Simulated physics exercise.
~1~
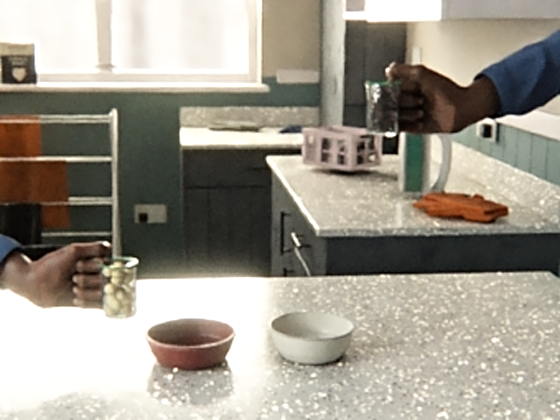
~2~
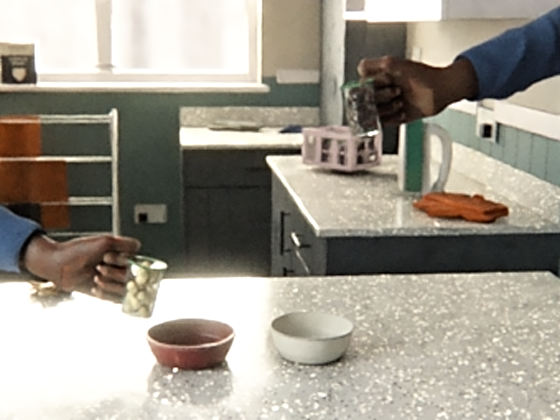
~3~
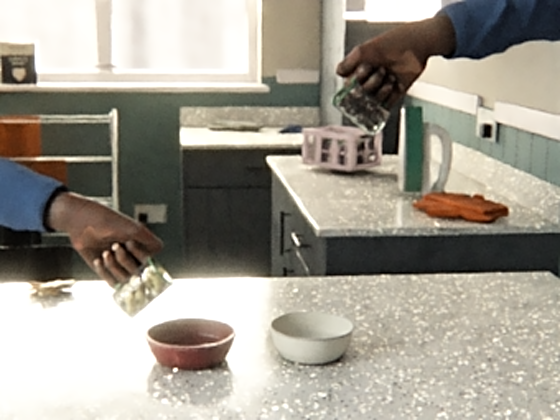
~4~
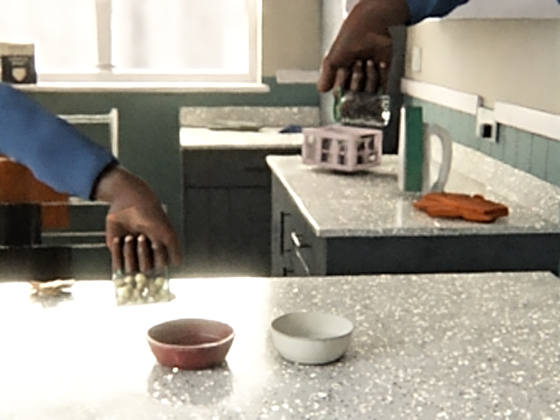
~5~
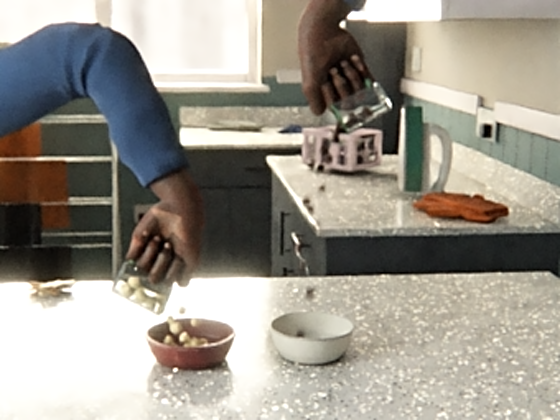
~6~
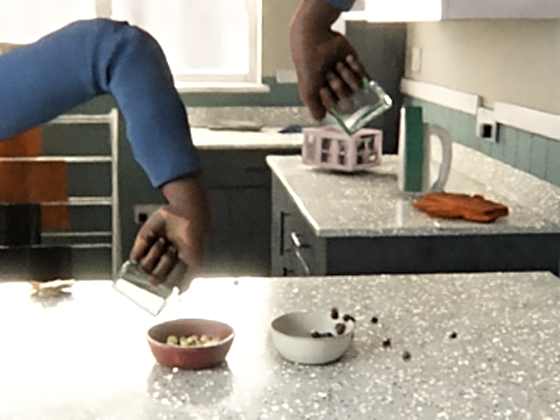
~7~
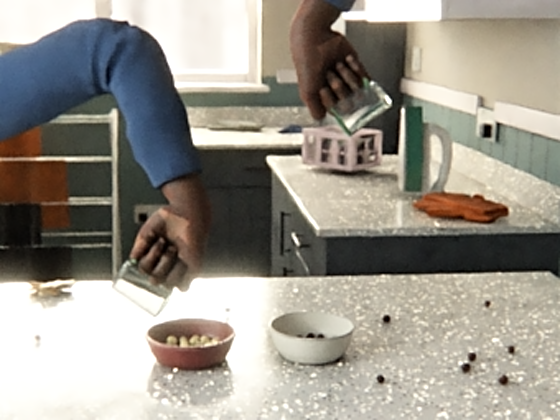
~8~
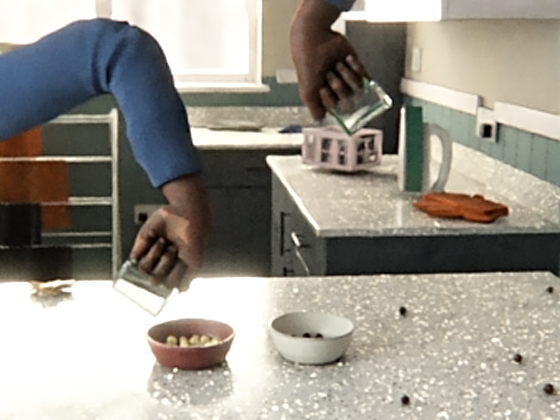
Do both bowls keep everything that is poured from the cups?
No. The reddish bowl on the left holds all of its pale pieces, but some of the dark pieces end up scattered on the counter around the white bowl on the right.
